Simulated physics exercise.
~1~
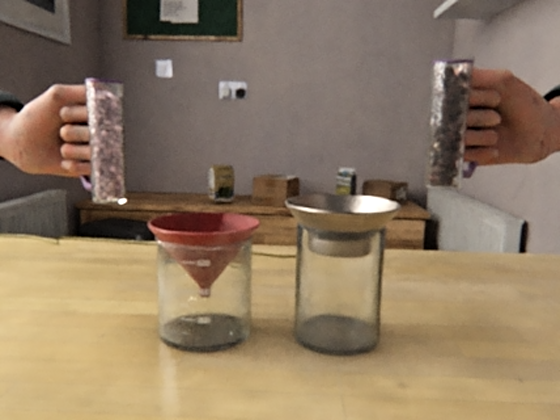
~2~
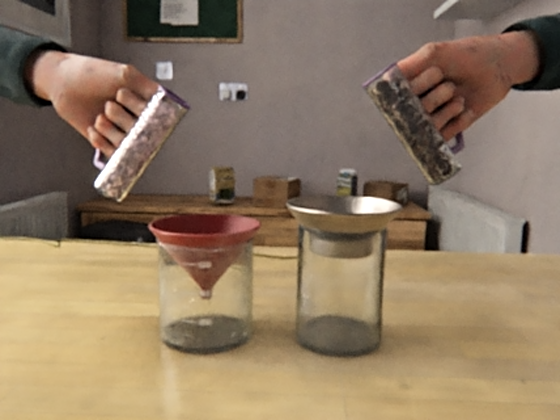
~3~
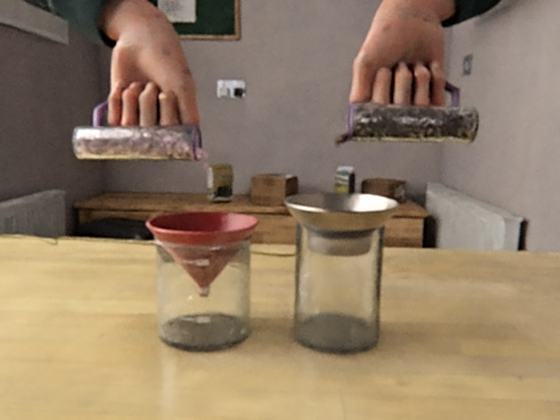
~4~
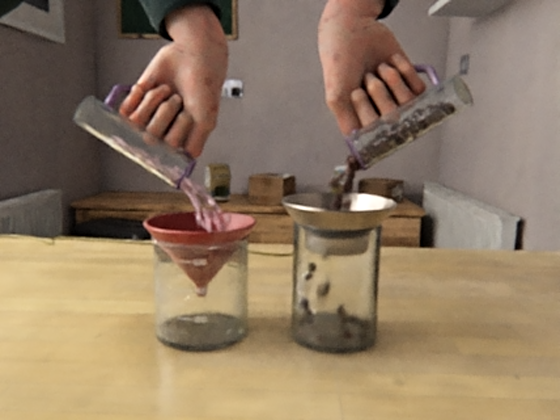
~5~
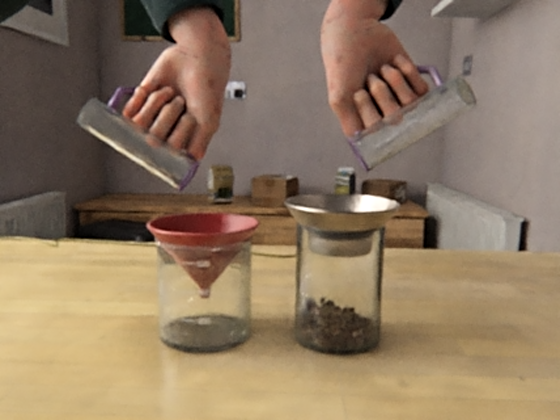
Two hands tipped clear cups over a red funnel on the left and a silver one on the right, pouring out pinkish and dark loose pieces. The dark ones dropped into the right jar, while none of the pinkish ones reached the left jar.
